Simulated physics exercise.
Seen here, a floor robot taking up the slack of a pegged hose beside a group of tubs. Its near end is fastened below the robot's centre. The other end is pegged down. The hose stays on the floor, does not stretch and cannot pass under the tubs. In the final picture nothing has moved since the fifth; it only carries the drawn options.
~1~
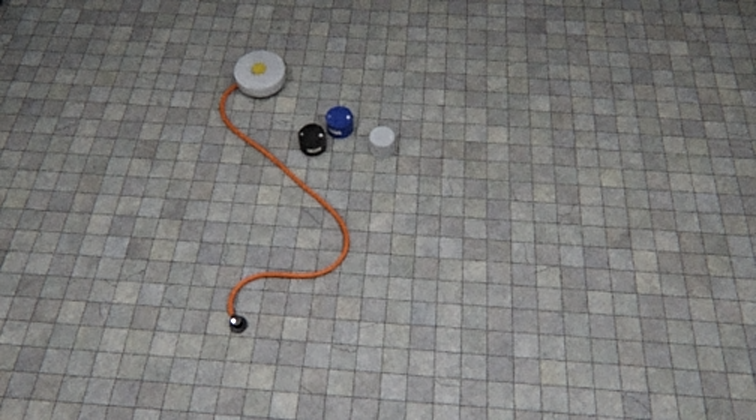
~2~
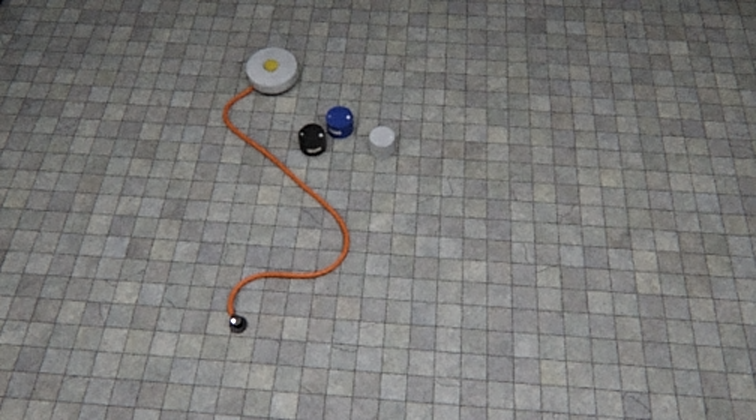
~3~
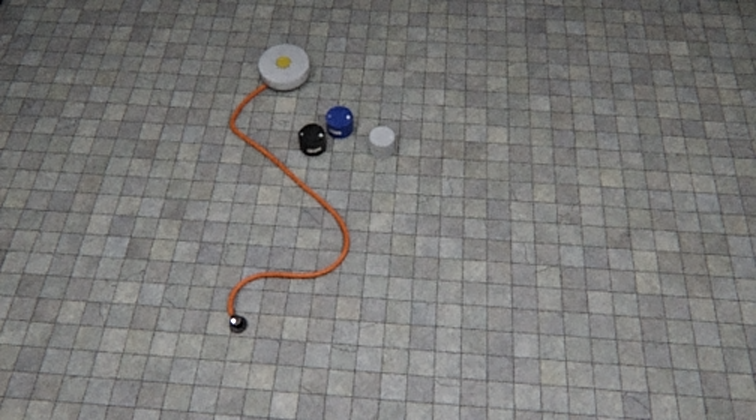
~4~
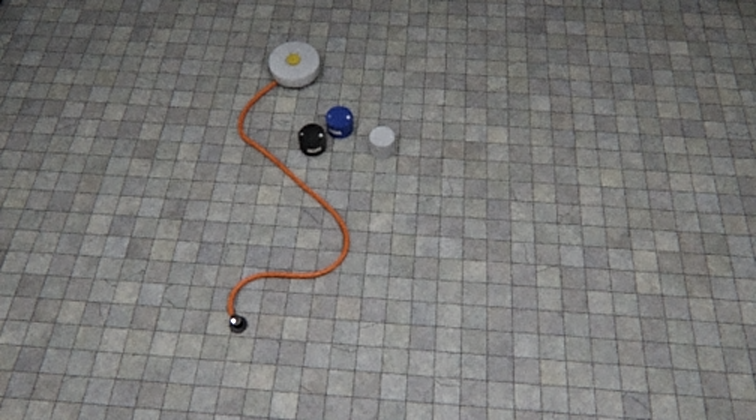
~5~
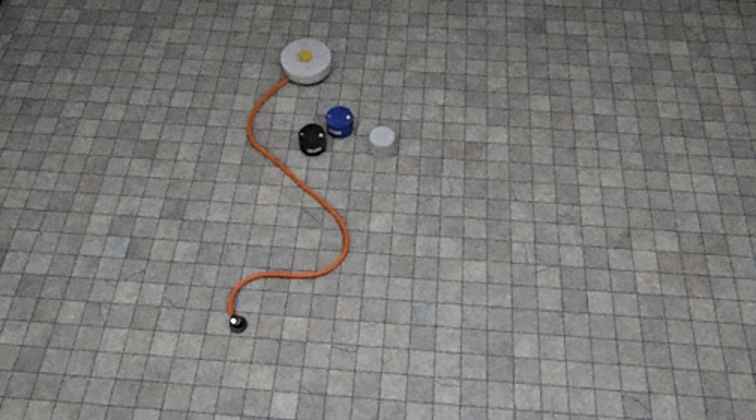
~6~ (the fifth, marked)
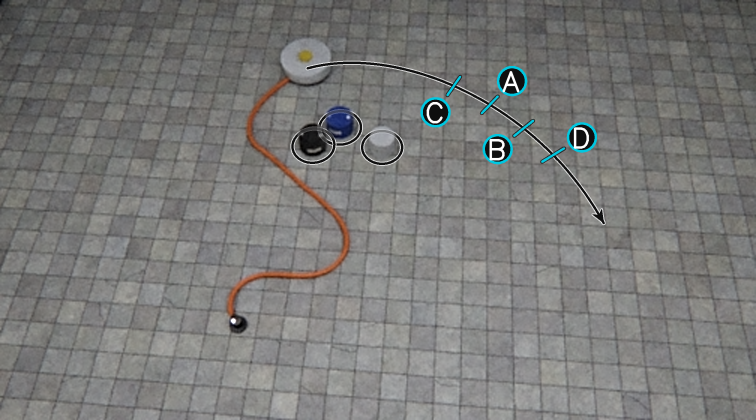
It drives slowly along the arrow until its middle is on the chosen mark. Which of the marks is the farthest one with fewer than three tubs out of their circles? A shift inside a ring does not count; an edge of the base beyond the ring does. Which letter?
At D, and not beyond.
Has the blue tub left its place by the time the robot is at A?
No.
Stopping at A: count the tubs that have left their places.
The count is none.
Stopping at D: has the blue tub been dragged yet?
Yes.
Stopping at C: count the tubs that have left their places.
By then, none.
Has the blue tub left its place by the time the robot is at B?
Yes.
On the marked copy, A at (490, 105); B at (524, 128); C at (454, 86); D at (553, 155); the route from (307, 68) via (479, 99) to (604, 223).
Following D. Soon after the start, robot (402, 63).
Later, robot (489, 98).
In the end, robot (555, 150); blue tub (356, 145); black tub (333, 157); two over the rings.
As for the rest, A is within the limit but short; B is within the limit but short; C is within the limit but short.
